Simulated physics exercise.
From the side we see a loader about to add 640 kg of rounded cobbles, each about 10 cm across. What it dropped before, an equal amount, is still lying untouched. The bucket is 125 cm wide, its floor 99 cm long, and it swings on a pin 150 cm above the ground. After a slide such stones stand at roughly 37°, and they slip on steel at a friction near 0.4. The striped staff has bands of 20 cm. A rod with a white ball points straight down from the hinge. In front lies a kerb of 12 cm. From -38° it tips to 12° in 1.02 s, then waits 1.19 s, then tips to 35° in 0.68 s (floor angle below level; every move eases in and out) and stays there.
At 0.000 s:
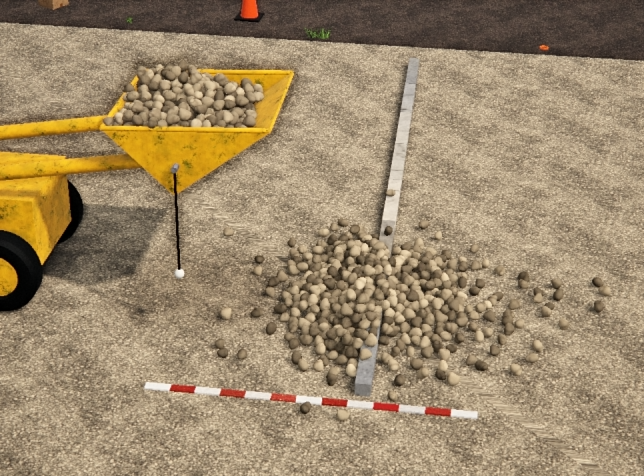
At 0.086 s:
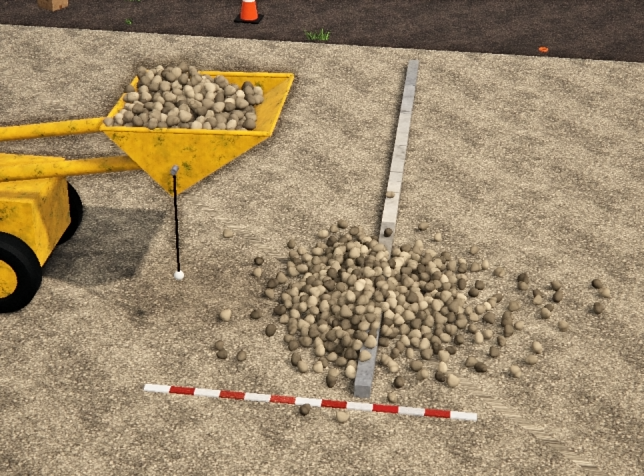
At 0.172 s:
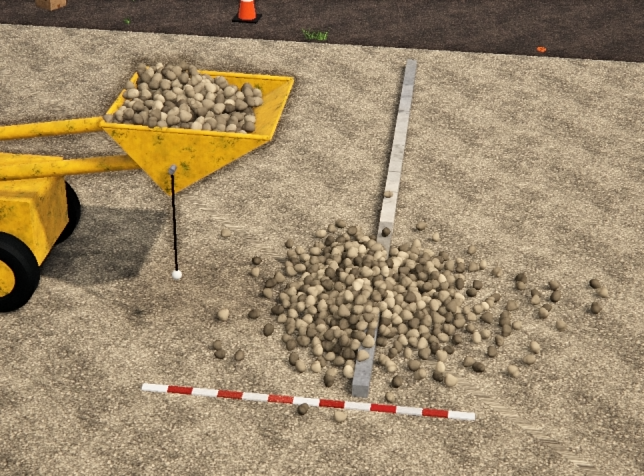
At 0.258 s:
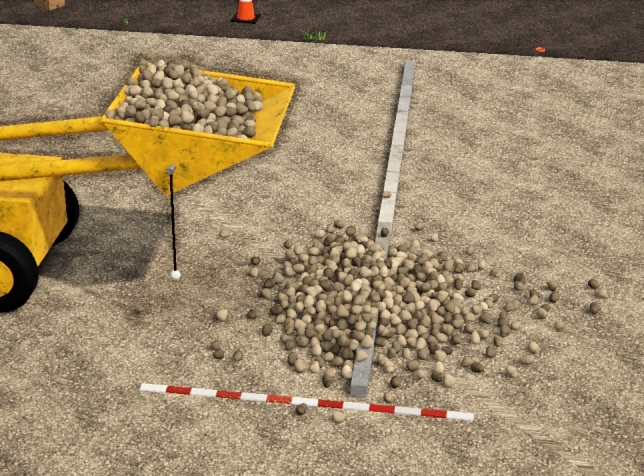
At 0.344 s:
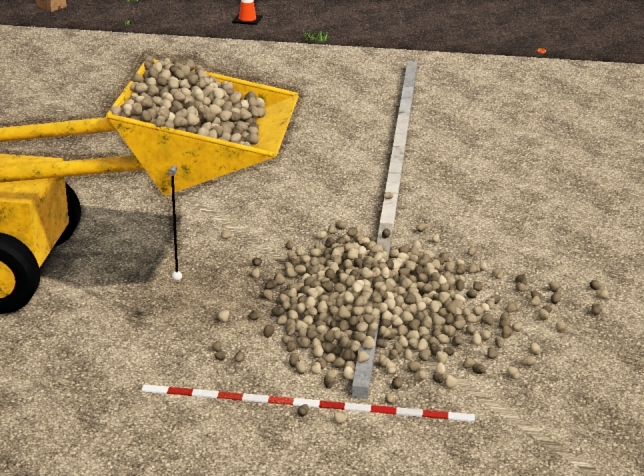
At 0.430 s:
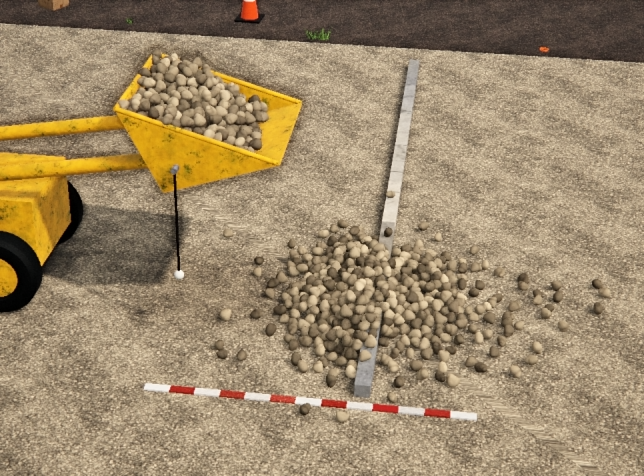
A yellow loader held a bucket full of rounded stones on the left and slowly tilted it forward, the stones shifting slightly inside, while a pile of similar stones lay still across a grey kerb.
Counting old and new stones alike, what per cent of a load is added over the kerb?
About 2 per cent.
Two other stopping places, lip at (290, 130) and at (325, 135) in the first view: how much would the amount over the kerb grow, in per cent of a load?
First some 10, then 40 per cent.
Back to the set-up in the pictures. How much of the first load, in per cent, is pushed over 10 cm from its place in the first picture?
Roughly 10 per cent of them.
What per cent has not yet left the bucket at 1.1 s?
About 100 per cent.
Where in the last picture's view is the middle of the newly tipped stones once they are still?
Their middle is at about (308, 280).
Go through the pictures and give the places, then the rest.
In the first frame, the bucket is at -38°, its lip at (270, 131); the top of the load is at (183, 80). The earlier load is highest near (365, 282), 28 cm above ground level, 61 % on this side of the kerb, 39 % over the kerb.
In the second frame, the bucket is at -37°, its lip at (270, 134); the top of the load is at (183, 81); the stones move at 0.1 m/s on average.
The third frame shows lip at (270, 138), floor tilted -34°, highest stones at (177, 79); the stones move at 0.2 m/s on average.
The fourth frame shows lip at (272, 146), floor tilted -30°, highest stones at (169, 75); the stones move at 0.3 m/s on average.
The fifth frame shows lip at (276, 155), floor tilted -25°, highest stones at (167, 73); the stones move at 0.3 m/s on average.
In the sixth frame, the bucket is at -19°, its lip at (279, 164); the top of the load is at (163, 65); the stones move at 0.4 m/s on average.
After 0.8 s the floor is at 4°; in per cent of one load, 100 in the bucket, 61 on this side of the kerb, 39 over the kerb; the foremost stones are at (572, 302).
After 1.1 s the floor is at 12°; in per cent of one load, 98 in the bucket, 63 on this side of the kerb, 39 over the kerb; the foremost stones are at (572, 302).
After 3.3 s the floor is at 35°; in per cent of one load, 8 in the bucket, 151 on this side of the kerb, 41 over the kerb; the foremost stones are at (572, 302).
After 6.1 s the floor is at 35°; in per cent of one load, 0 in the bucket, 159 on this side of the kerb, 41 over the kerb; the foremost stones are at (572, 302). Net gain over the kerb, 2.
